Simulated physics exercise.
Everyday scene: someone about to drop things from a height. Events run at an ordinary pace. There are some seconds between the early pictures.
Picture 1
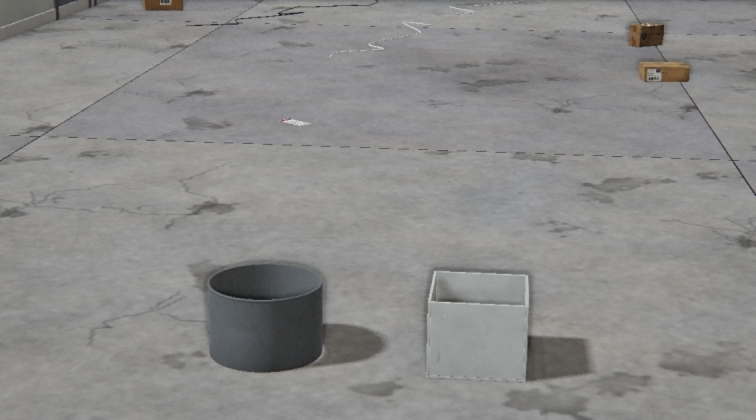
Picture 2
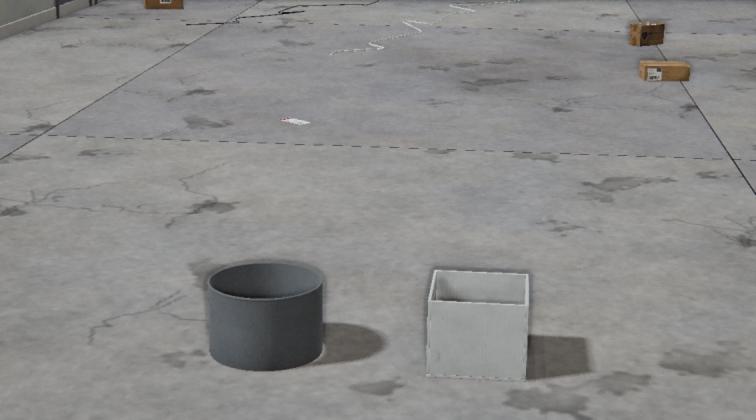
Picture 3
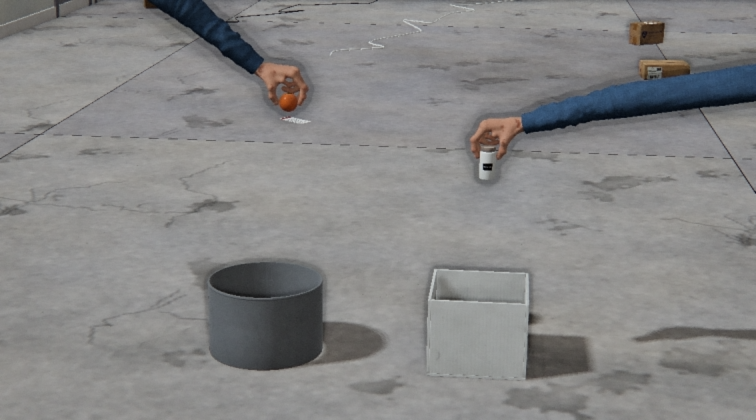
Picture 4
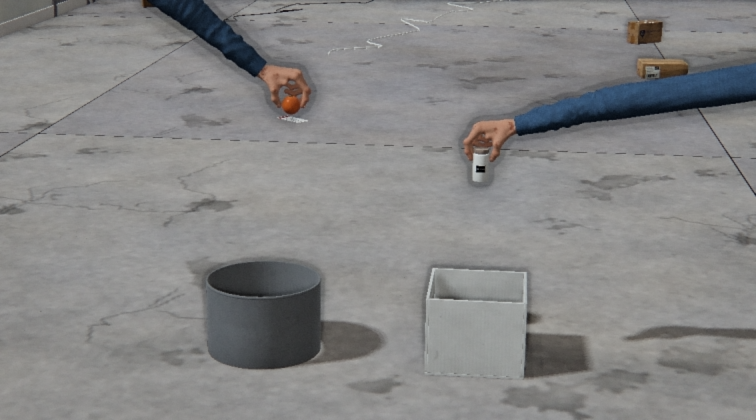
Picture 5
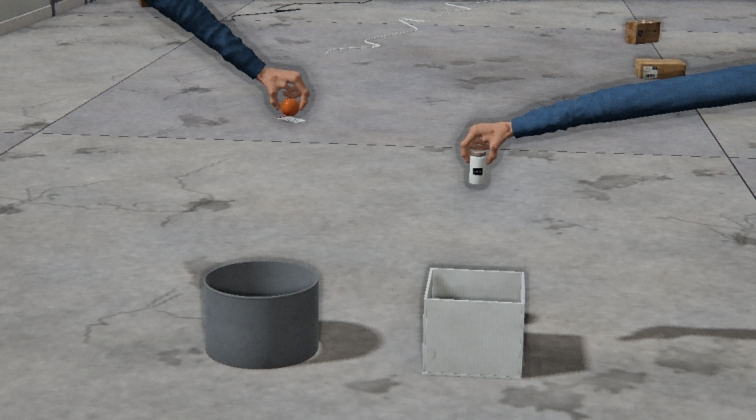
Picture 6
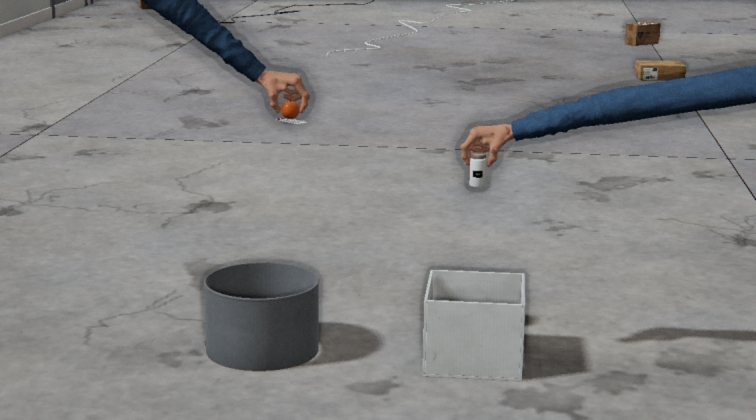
On a concrete floor, two hands appear holding a tomato and a shaker, barely moving.
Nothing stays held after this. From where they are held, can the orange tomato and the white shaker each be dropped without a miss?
Here the orange tomato can, the white shaker can.
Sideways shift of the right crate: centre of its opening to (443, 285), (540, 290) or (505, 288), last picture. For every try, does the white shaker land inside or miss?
Log: Run one winds up within, run two winds up out, run three winds up within.
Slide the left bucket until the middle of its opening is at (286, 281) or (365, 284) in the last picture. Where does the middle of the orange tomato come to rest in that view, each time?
It comes to rest at (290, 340) and (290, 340).
Then, 0.24 s on from there, orange tomato on its way down near (291, 176); white shaker on its way down near (476, 235).
Then, 0.42 s on from there, orange tomato on its way down near (292, 339); white shaker at the bottom near (473, 330).
In the end, the orange tomato is caught, near (292, 340); the white shaker is caught, near (472, 343).
